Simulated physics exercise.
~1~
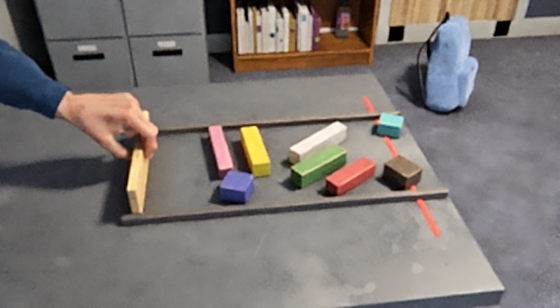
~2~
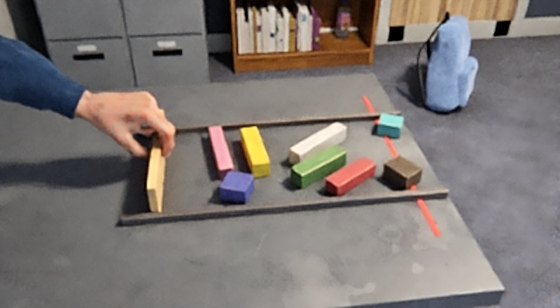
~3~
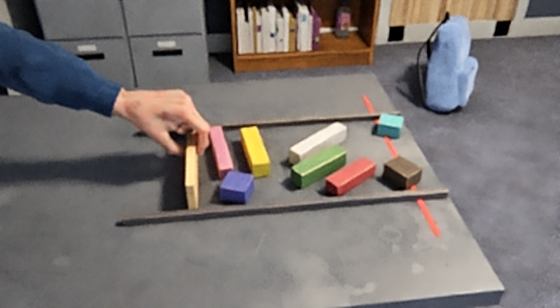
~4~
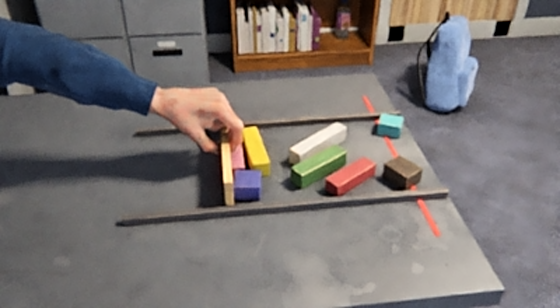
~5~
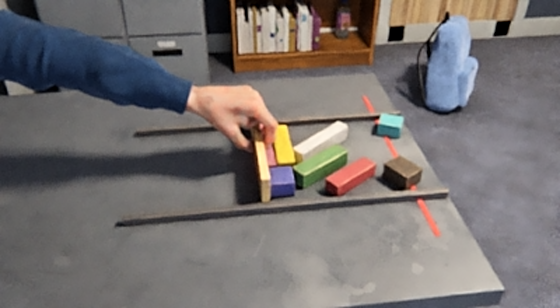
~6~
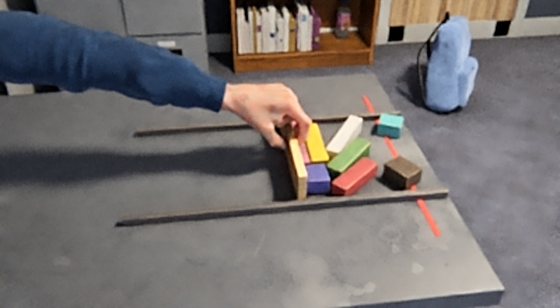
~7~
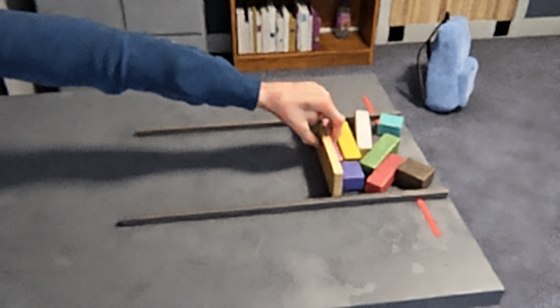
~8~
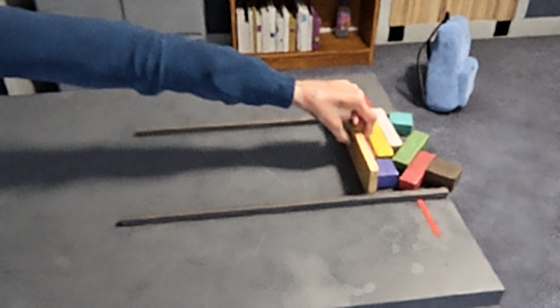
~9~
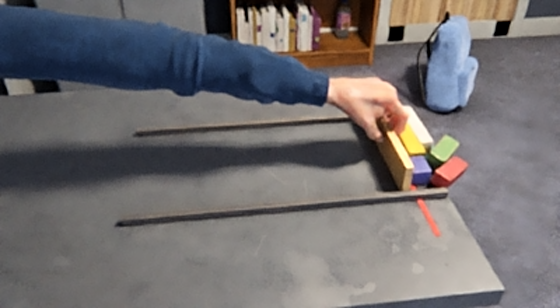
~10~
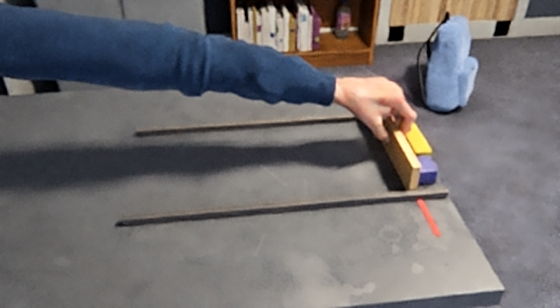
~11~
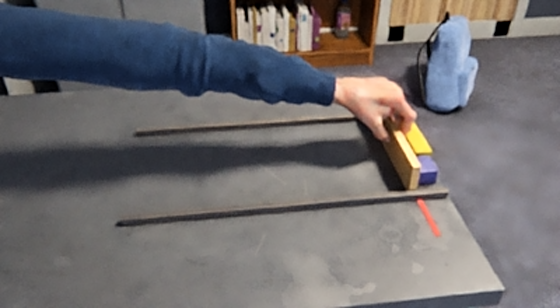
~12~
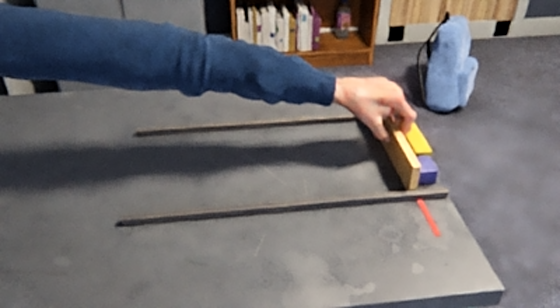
A hand slides a wooden board right, pushing colored blocks until most fall off the table.
